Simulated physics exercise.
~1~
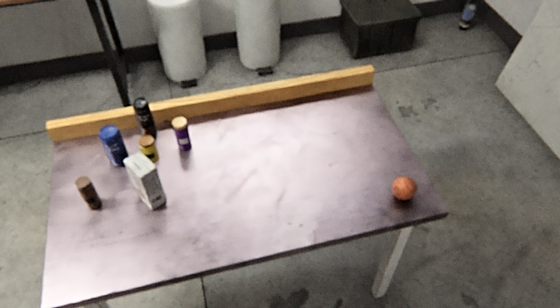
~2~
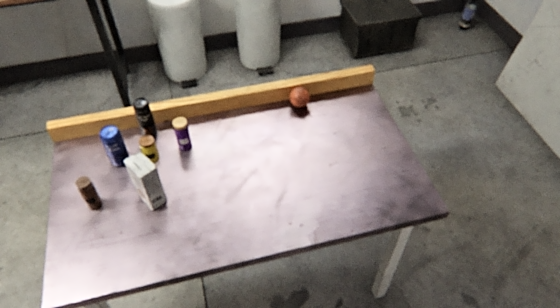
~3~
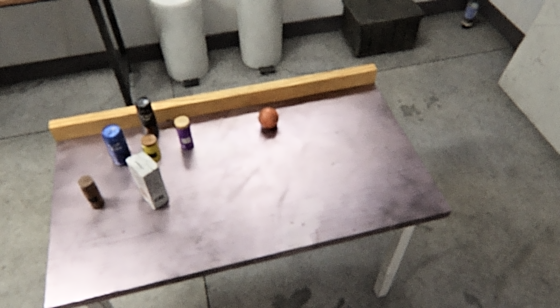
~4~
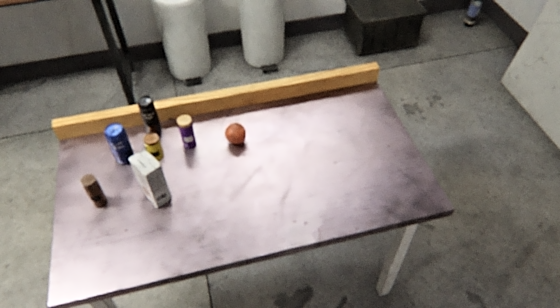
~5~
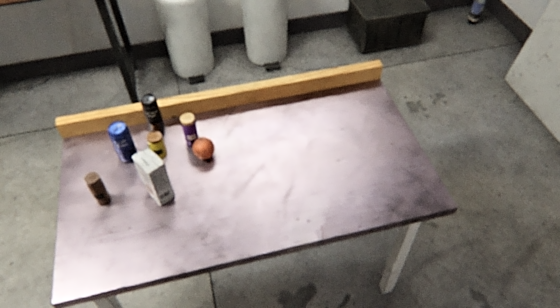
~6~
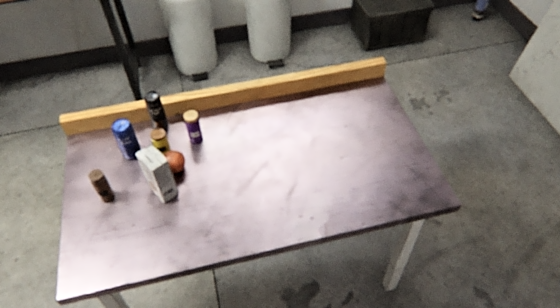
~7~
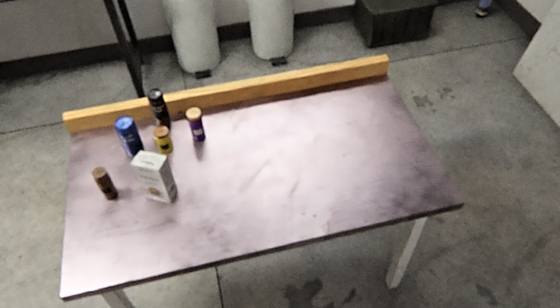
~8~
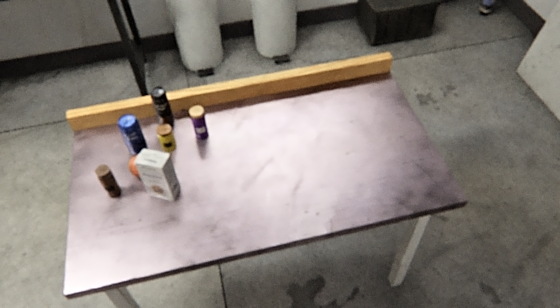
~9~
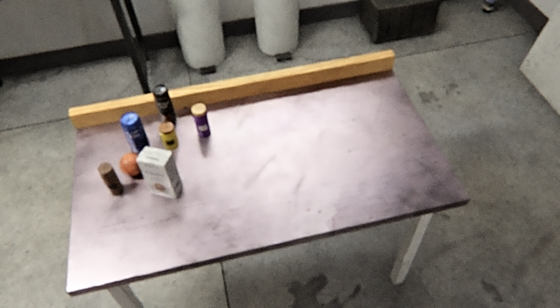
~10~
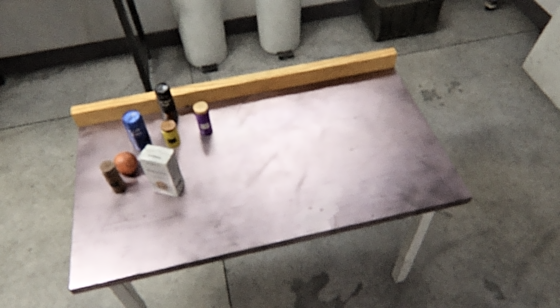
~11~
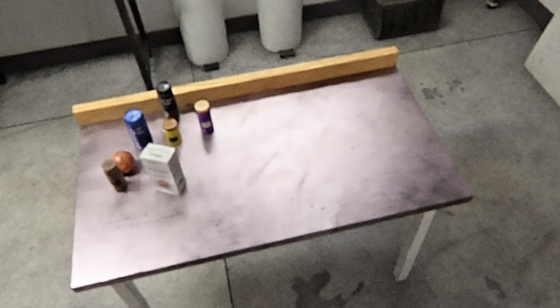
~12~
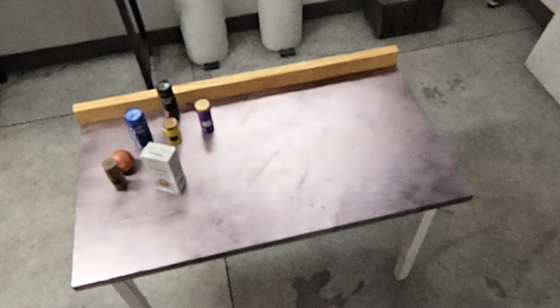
The clip opens on a table with a wooden rail along its far side, an orange ball near the right end and cans, shakers and a white packet clustered at the left. The ball rolls left and away to the far rail, then turns back and heads left toward the group. It passes in front of the purple shaker and slips behind the white packet, which shifts slightly as the ball disappears. The ball reappears on the packet's left, slows and settles beside the brown shaker. The cans and shakers stay standing in place, and everything remains on the table.
